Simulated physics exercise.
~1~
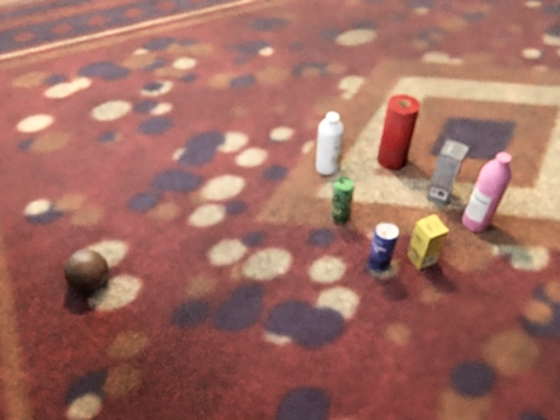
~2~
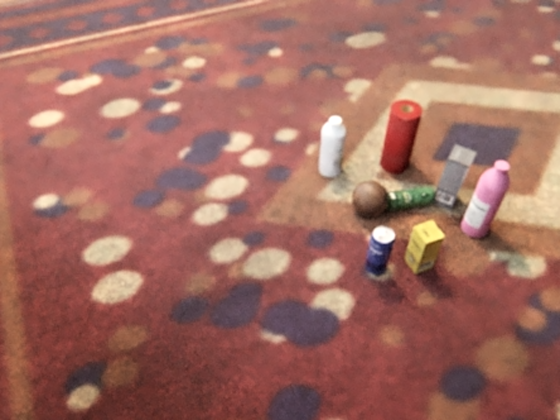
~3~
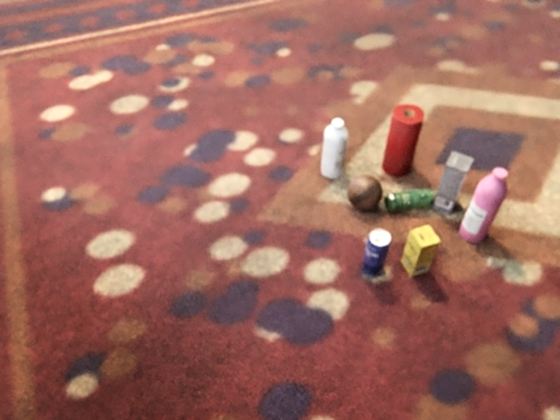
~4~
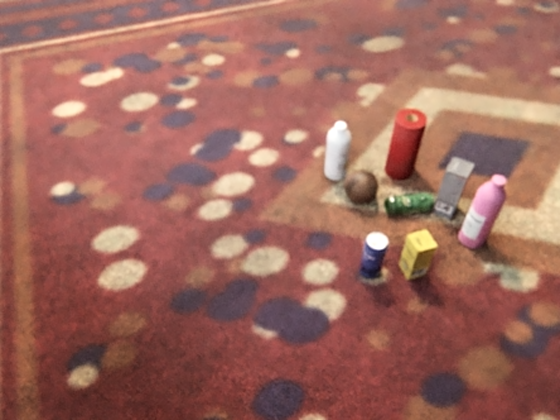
At first, a brown ball sits alone at the left on a red patterned carpet, while a group of seven upright items, among them a white bottle, a red roll, a grey carton and a pink bottle, stands to the right. The ball then moves right into the group, and the green can ends up on its side between the ball and the grey carton. Next, the ball drifts back slightly to the left. It creeps a little farther left, ending near the white bottle. Finally, the green can lies on the carpet while the blue can, yellow carton and other items remain standing.
